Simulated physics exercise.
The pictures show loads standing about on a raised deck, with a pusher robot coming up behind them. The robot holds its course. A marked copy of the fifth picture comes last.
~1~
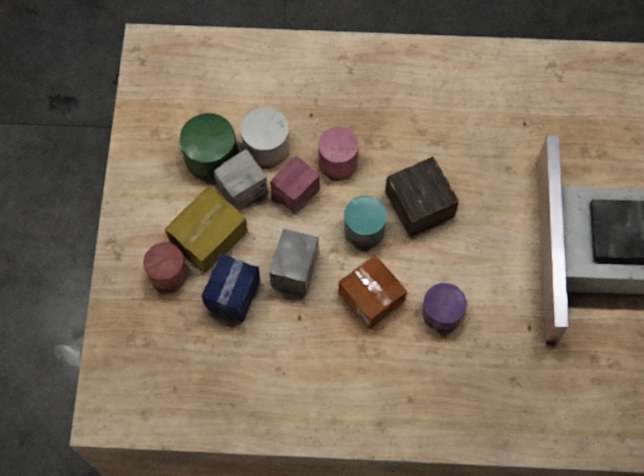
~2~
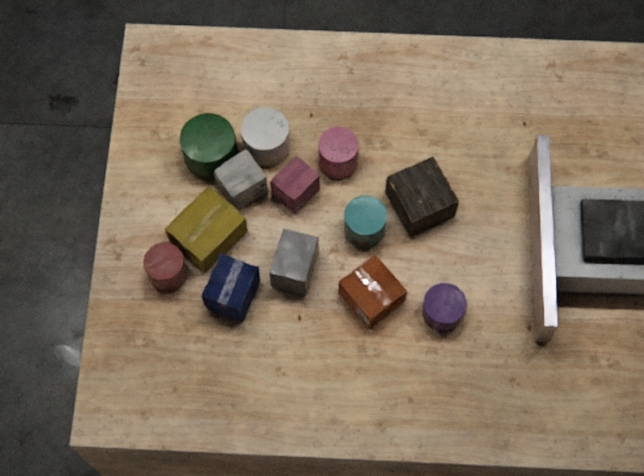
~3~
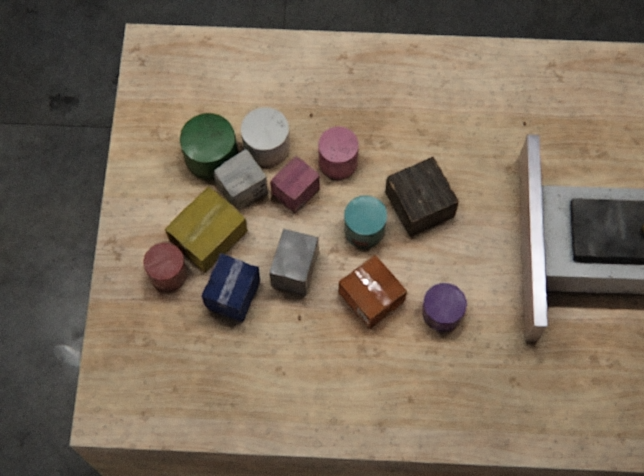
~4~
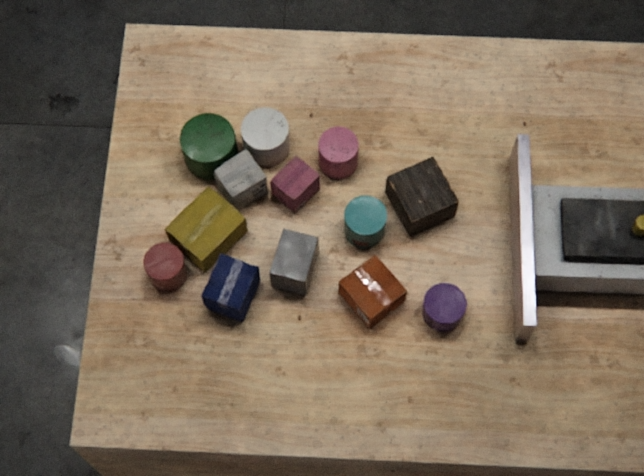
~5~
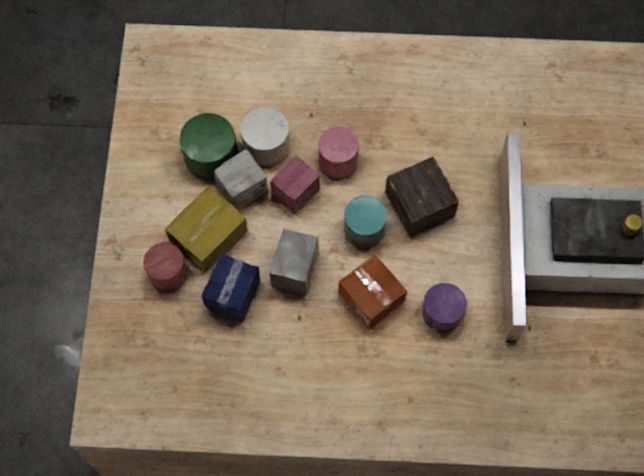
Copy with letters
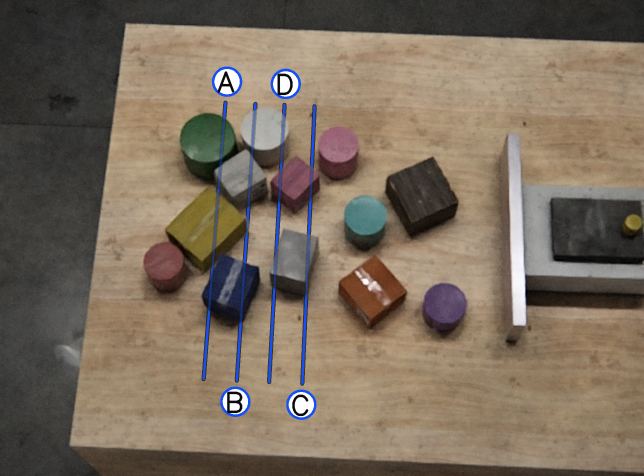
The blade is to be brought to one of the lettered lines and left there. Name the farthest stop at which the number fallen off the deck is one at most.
At A, and not beyond.
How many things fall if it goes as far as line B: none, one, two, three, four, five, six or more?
By then, none.
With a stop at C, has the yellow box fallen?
No.
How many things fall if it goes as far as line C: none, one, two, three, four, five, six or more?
In all, none.
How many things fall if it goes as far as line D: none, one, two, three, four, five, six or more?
By then, none.
On the copy, A at (215, 234); B at (247, 235); C at (309, 238); D at (277, 236).
On A. First, robot (482, 224); purple pail (377, 301); pink canister (330, 152).
Then, robot (373, 219); yellow box (163, 223); red pail (161, 271).
Finally, robot (289, 216); yellow box over the edge; white parcel (113, 174); one fallen.
By contrast, B is within the limit but short; C is within the limit but short; D is within the limit but short.
